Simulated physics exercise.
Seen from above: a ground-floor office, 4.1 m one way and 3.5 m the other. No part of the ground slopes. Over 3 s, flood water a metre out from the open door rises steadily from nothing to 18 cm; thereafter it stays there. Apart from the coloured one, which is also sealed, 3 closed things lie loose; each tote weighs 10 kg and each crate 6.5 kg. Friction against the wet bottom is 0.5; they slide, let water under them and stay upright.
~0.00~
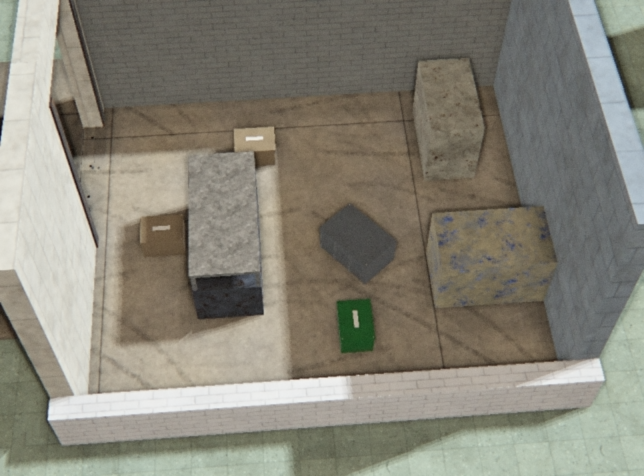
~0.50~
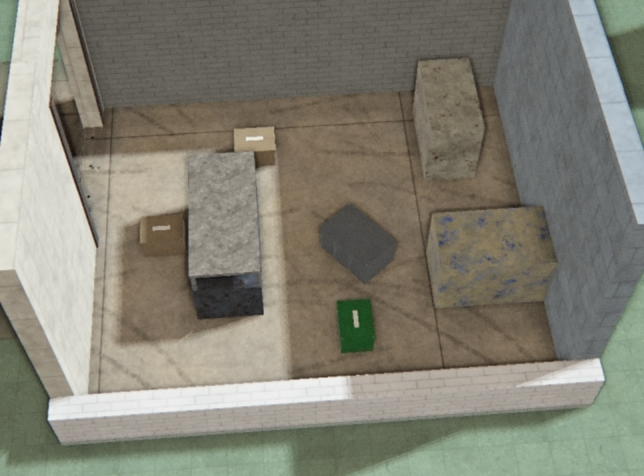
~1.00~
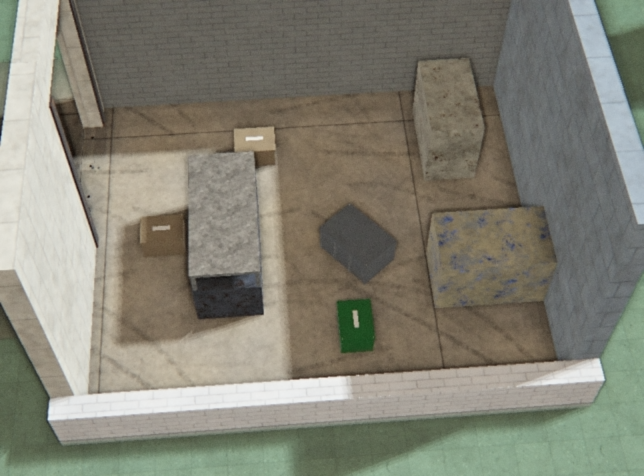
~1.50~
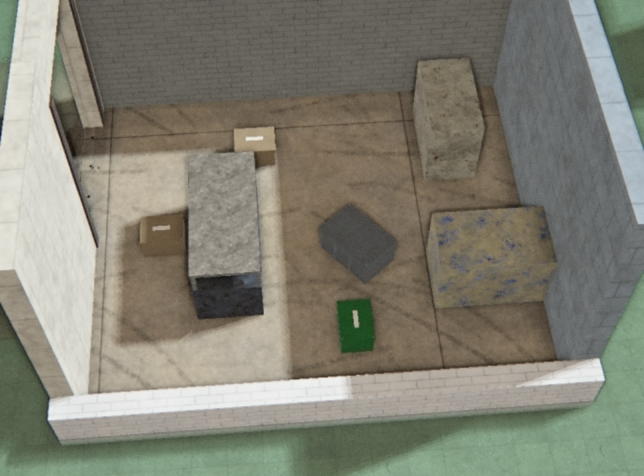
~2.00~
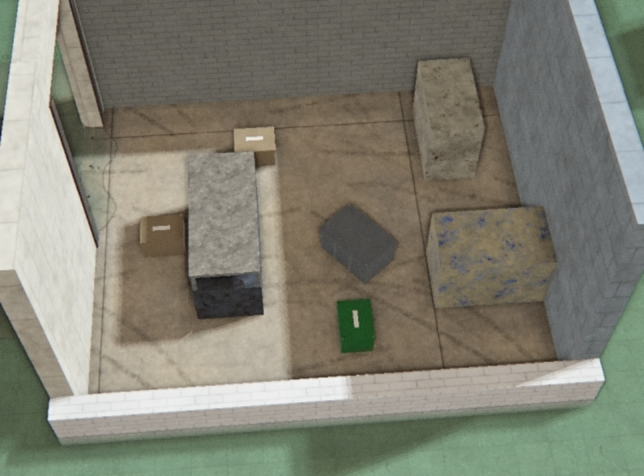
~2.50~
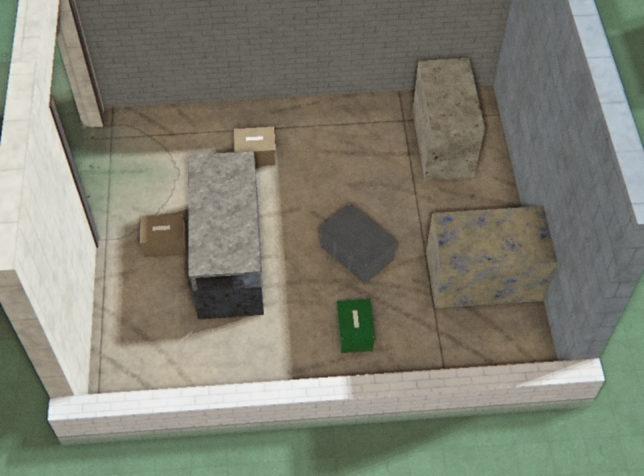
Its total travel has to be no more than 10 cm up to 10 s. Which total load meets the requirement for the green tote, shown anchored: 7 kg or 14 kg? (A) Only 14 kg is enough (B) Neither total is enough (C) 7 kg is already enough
Only 14 kg is enough.
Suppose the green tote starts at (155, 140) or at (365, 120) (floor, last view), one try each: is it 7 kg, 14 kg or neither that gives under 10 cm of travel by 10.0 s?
The first time both options come up short; the second time both options come up short.
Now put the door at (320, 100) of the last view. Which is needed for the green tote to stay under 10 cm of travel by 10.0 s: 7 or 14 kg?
With that change, both options fail.
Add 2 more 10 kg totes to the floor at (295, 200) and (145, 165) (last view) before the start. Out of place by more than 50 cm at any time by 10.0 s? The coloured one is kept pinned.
Taking them in order, the first is inside the line and the second is beyond the line.
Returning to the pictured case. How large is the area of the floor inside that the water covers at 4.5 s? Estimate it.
About 6.5 m2 is covered.
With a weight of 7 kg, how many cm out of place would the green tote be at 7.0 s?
About 0 cm.
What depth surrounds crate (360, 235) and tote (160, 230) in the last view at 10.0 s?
Depth approx. 8 cm / 8 cm.
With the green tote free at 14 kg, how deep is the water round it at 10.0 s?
Depth: Approx. 9 cm.
After 3.5 s the green tote would be 0 cm from its start with 7 kg and 0 cm from its start with 14 kg; 0 cm of water round it then.
After 4.5 s the green tote would be 0 cm from its start with 7 kg and 0 cm from its start with 14 kg; 0 cm of water round it then.
After 7.0 s the green tote would be 0 cm from its start with 7 kg and 0 cm from its start with 14 kg; 1 cm of water round it then.
After 10.0 s the green tote would be 24 cm from its start with 7 kg and 3 cm from its start with 14 kg; 9 cm of water round it then.
